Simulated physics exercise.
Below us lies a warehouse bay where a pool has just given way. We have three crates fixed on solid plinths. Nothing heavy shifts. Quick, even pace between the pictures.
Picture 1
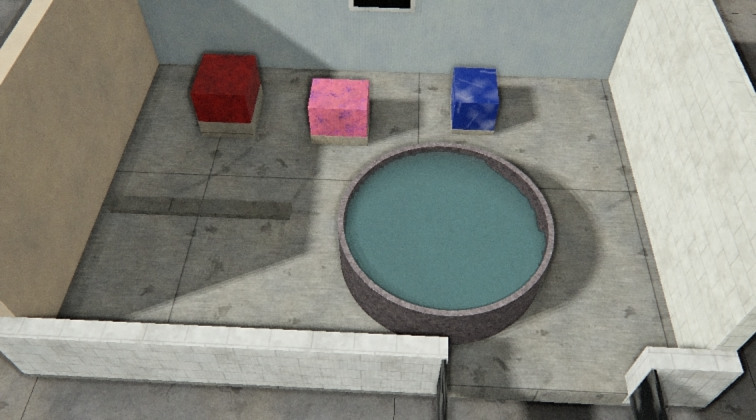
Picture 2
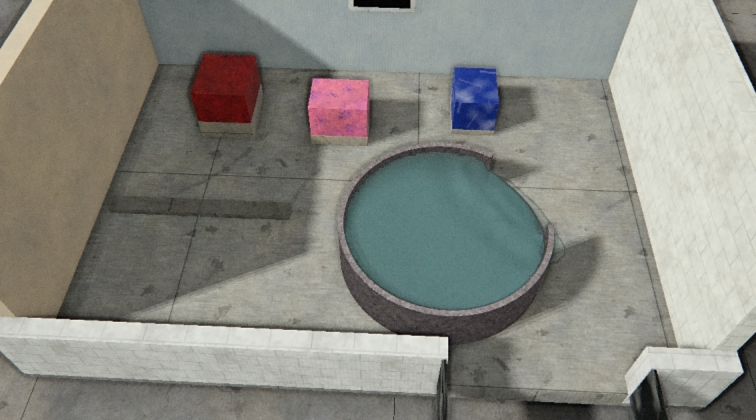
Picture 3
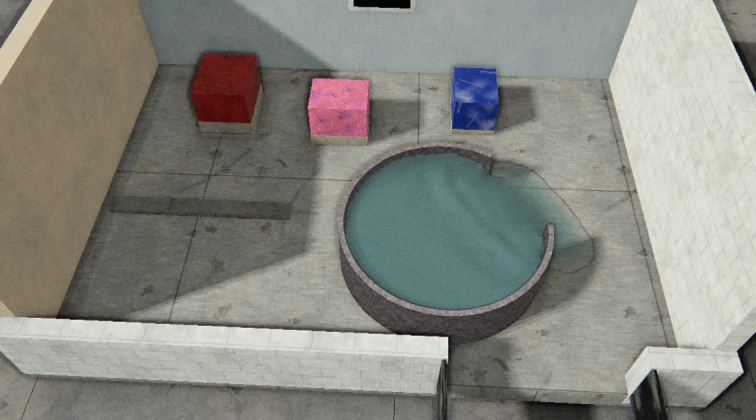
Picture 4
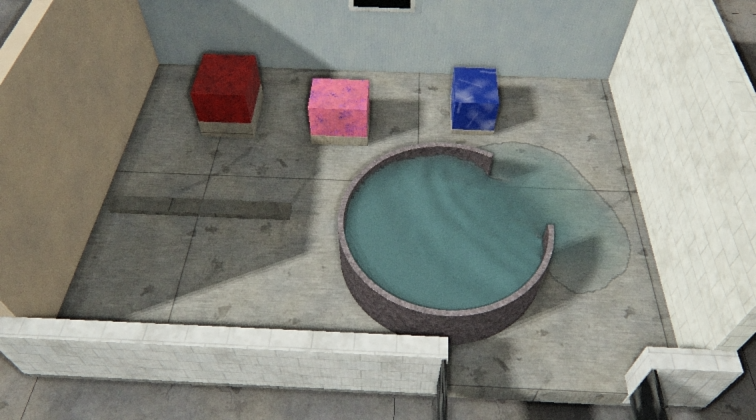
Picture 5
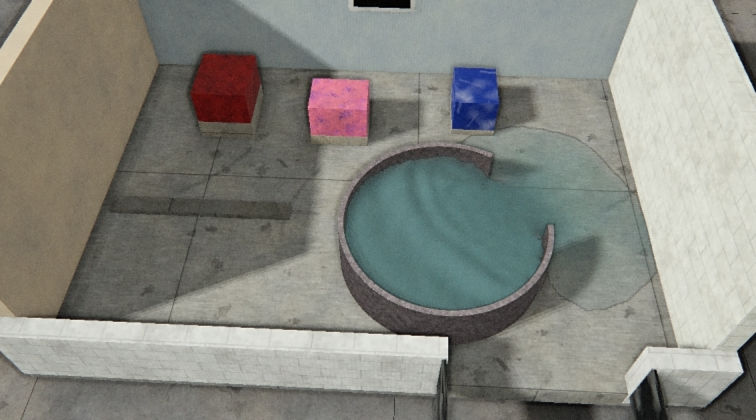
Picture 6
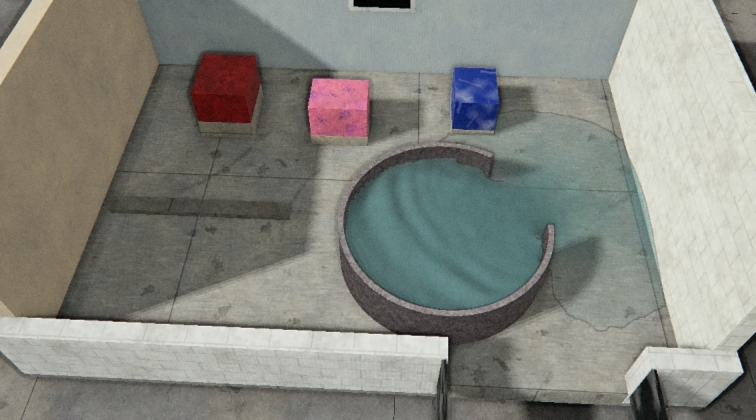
To begin with, still teal water fills a round stone-walled pool in a walled yard, with red, pink and blue blocks behind it. A section of the pool's right side opens, and water pours through the gap, spreading rightward across the grey floor in a widening sheet that reaches the white right wall.
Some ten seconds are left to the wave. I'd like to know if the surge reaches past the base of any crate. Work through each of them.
Here is how it goes: The pink crate is not reached; the red crate is not reached; the blue crate is reached.
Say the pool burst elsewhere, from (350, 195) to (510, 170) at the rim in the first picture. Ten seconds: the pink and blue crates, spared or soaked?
Pink crate: Reached; blue crate: Reached.
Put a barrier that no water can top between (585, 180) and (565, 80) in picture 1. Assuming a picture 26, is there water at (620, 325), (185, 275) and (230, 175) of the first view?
Outcome by spot, in order - watered, unwatered, unwatered.
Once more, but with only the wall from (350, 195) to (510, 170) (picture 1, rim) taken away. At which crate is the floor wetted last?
The red-painted one.
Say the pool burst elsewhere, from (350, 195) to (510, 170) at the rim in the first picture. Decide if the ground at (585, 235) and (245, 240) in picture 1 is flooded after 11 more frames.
I'd expect the first point to stay dry and the second point to stay dry.
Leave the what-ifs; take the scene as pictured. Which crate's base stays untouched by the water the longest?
Pick: The crate marked red.
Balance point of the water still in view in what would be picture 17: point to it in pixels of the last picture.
I'd put my finger on (506, 213).
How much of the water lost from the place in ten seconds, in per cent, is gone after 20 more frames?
I'd put it at 10 per cent.
A moment on, water covers 25 % of the floor; the pink crate not reached, the red crate not reached, the blue crate water round its plinth.
Next, water covers 25 % of the floor; the pink crate not reached, the red crate not reached, the blue crate water round its plinth.
Then, water covers 45 % of the floor; the pink crate water round its plinth, the red crate water round its plinth, the blue crate water round its plinth.
Later, water covers 75 % of the floor; the pink crate water round its plinth, the red crate water round its plinth, the blue crate water round its plinth.
In the end, water covers 95 % of the floor; the pink crate stayed above the water, the red crate stayed above the water, the blue crate was topped.
